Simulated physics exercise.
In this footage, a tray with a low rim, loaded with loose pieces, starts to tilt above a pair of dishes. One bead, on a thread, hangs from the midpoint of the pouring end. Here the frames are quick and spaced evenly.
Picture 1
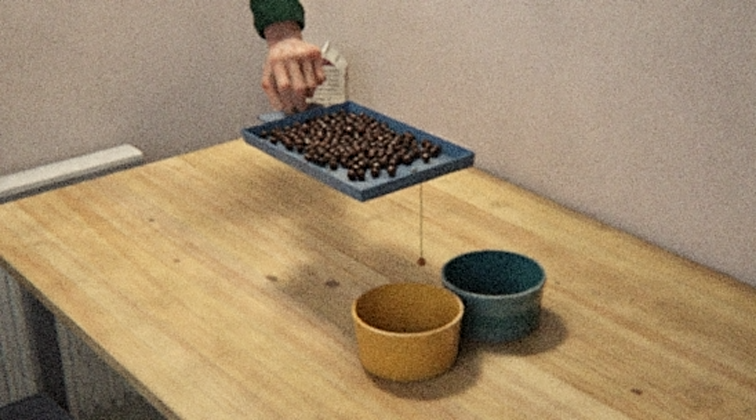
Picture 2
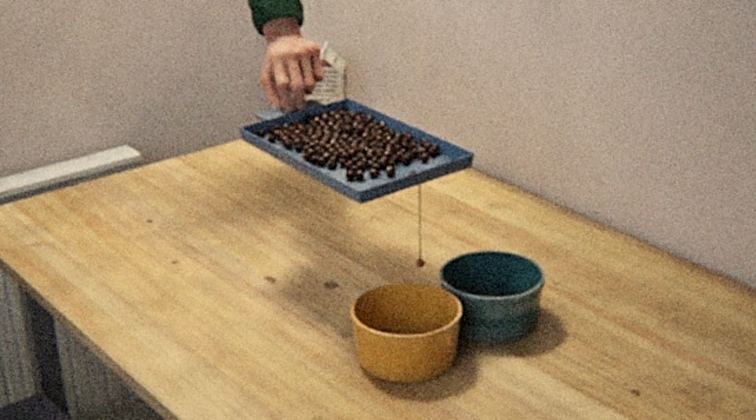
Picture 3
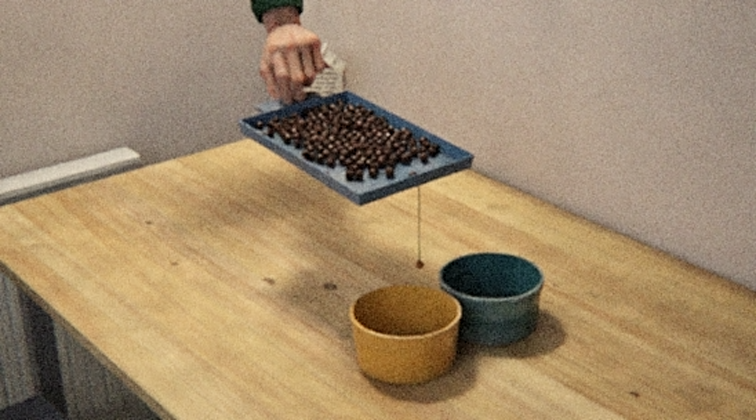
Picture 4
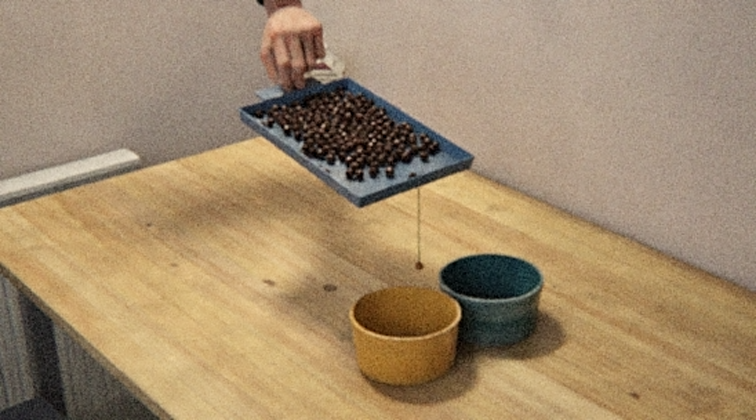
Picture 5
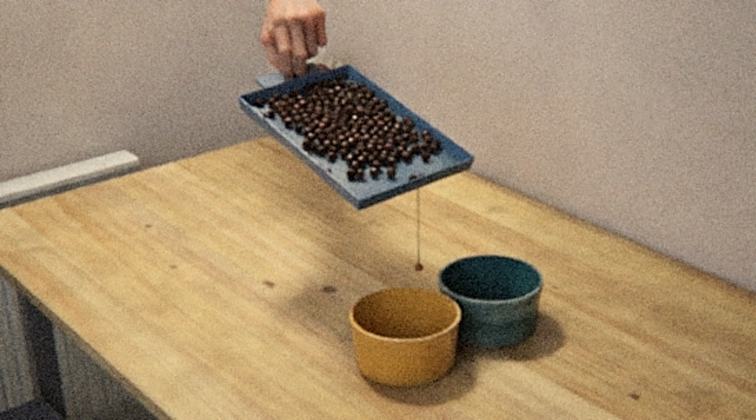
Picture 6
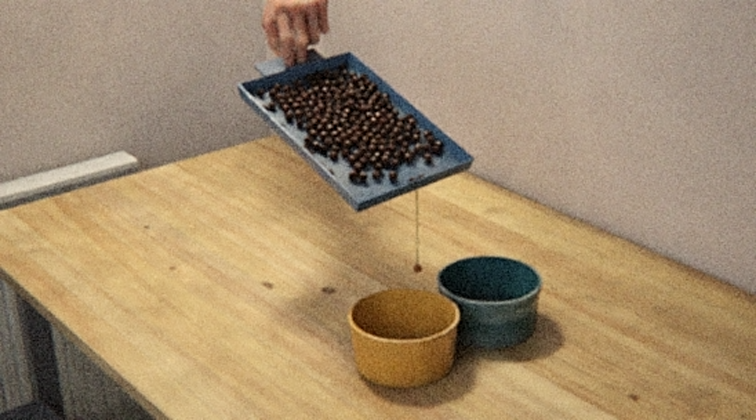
A hand raising the back of a blue tray of chocolate balls, tilting it gradually above yellow and teal dishes on a wooden table.
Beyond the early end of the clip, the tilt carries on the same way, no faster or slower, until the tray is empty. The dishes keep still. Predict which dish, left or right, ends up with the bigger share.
Watch, the one on the left side catches more of it.
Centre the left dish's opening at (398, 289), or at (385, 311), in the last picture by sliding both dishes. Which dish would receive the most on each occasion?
In the first try it's the left-side dish, and in the second it's the left-side dish.
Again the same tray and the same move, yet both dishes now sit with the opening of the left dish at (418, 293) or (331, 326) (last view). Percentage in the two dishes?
The first gives 60 %, the second 60 %.
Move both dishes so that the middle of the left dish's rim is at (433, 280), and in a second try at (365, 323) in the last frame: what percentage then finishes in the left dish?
That makes 30 per cent, followed by 40 per cent.
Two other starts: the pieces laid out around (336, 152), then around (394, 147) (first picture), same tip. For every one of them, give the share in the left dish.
In order, 70 per cent then 70 per cent.
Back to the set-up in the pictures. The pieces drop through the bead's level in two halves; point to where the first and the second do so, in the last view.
The first part passes (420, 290); everything after passes (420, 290).
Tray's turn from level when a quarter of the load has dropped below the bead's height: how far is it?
It is at around 85 degrees.
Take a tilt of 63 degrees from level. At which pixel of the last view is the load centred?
Somewhere about (401, 168).
Shortly afterwards, tray tipped steeply; the bulk on the tray; only a few in the left dish; only a few in the right dish; a little in the air.
Next, tray tipped past a quarter turn; a little on the tray; near half in the left dish; a little in the right dish; only a few outside both; near a quarter in the air.
Some moments later, tray tipped past a quarter turn; the bulk in the left dish; near a quarter in the right dish; a little outside both.
In the end, tray tipped past a quarter turn; the bulk in the left dish; near a quarter in the right dish; a little outside both.
